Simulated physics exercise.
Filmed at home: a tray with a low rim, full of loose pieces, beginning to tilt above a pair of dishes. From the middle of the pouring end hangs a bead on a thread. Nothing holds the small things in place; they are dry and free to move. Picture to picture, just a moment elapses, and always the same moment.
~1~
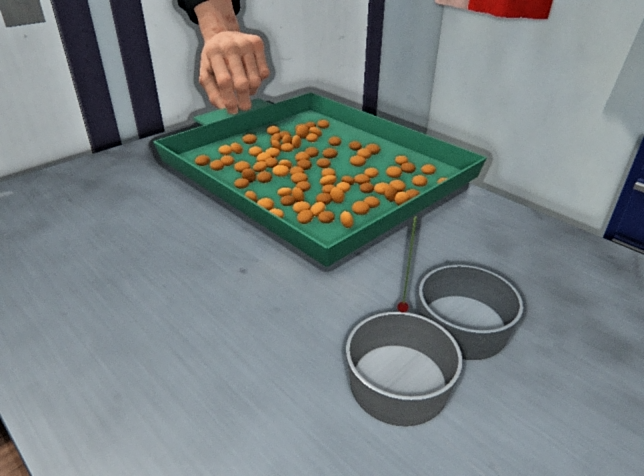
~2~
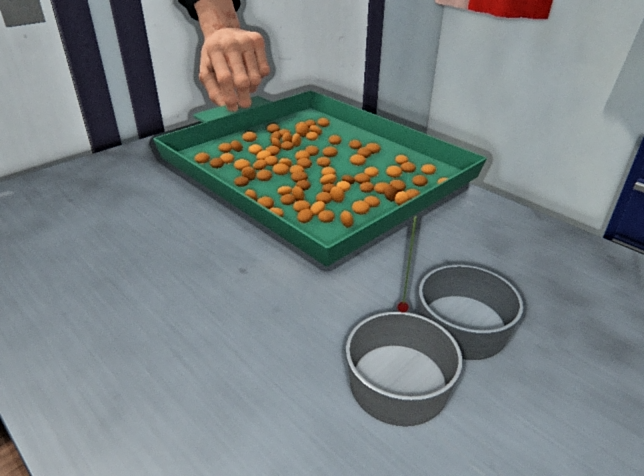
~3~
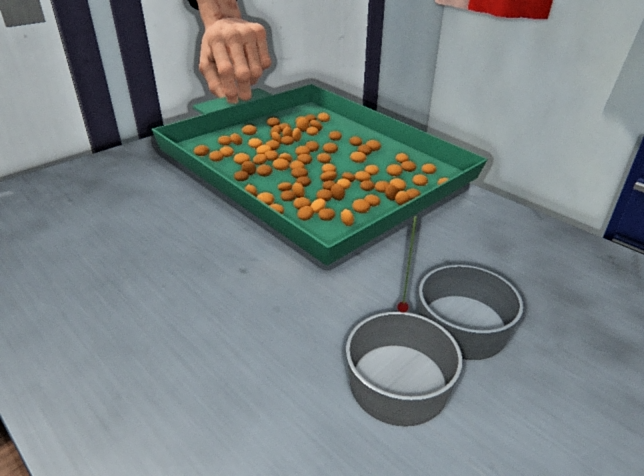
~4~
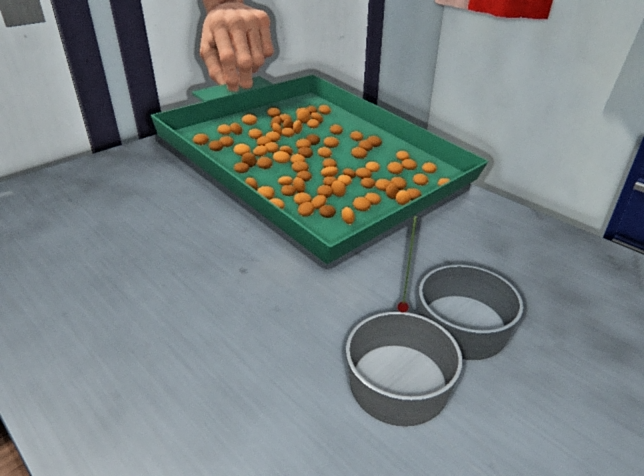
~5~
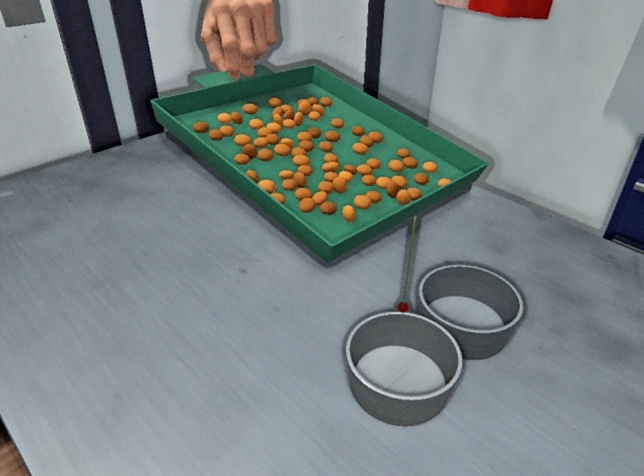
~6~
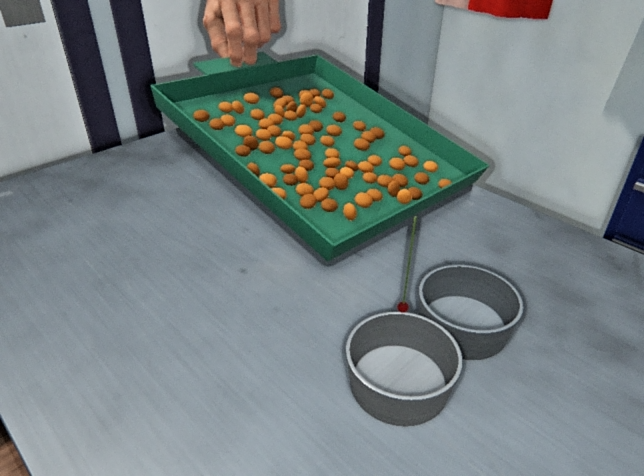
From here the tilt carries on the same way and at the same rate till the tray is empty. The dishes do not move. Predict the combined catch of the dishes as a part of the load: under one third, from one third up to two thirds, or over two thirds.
The catch is strong, above two thirds of the load.
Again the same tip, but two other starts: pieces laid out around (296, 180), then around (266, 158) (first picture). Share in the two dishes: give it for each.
You'd get 80 % the first time and 80 % the second.
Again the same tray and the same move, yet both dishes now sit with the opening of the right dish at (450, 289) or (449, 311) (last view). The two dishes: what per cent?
Close to 60 in a hundred first, close to 60 in a hundred second.
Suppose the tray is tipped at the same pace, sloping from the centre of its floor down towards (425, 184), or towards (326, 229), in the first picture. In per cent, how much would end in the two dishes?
In order, 80 in a hundred and 10 in a hundred.
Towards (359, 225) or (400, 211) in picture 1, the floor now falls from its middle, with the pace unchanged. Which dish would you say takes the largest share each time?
Try one - the dish to the left; try two - the dish to the left.
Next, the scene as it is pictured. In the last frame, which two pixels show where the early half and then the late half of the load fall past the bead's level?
Around (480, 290), followed by around (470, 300).
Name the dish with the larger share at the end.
That's the right side.
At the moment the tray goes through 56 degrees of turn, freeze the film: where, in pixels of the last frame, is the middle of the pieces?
Roughly at (413, 168).
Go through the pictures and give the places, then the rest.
Corners of the pouring end at (327, 244) and (481, 157), level; middle of the load at (329, 174), bits of cat kibble; left dish at (447, 398); right dish at (510, 334); bead on its thread at (403, 307), in the first picture.
Corners of the pouring end at (328, 243) and (481, 158), level; middle of the load at (329, 172), in the second picture.
Corners of the pouring end at (329, 243) and (482, 159), tipped barely, lowest at the right corner; middle of the load at (329, 169), in the third picture.
Corners of the pouring end at (330, 242) and (483, 160), tipped a little, lowest at the right corner; middle of the load at (330, 164), in the fourth picture.
Corners of the pouring end at (332, 241) and (483, 162), tipped a little, lowest at the right corner; middle of the load at (331, 159), in the fifth picture.
Corners of the pouring end at (334, 240) and (484, 164), tipped a little, lowest at the right corner; middle of the load at (332, 154); left dish at (447, 398); right dish at (510, 334), in the sixth picture.
Soon, tray tipped steeply; all on the tray.
A while on, tray tipped right over; most on the tray; a small part in the right dish; a stray few outside both; a stray few in the air.
Towards the end, tray tipped past a quarter turn; about a quarter in the left dish; about two thirds in the right dish; a small part outside both.
Finally, tray tipped past a quarter turn; about a quarter in the left dish; about two thirds in the right dish; a small part outside both.
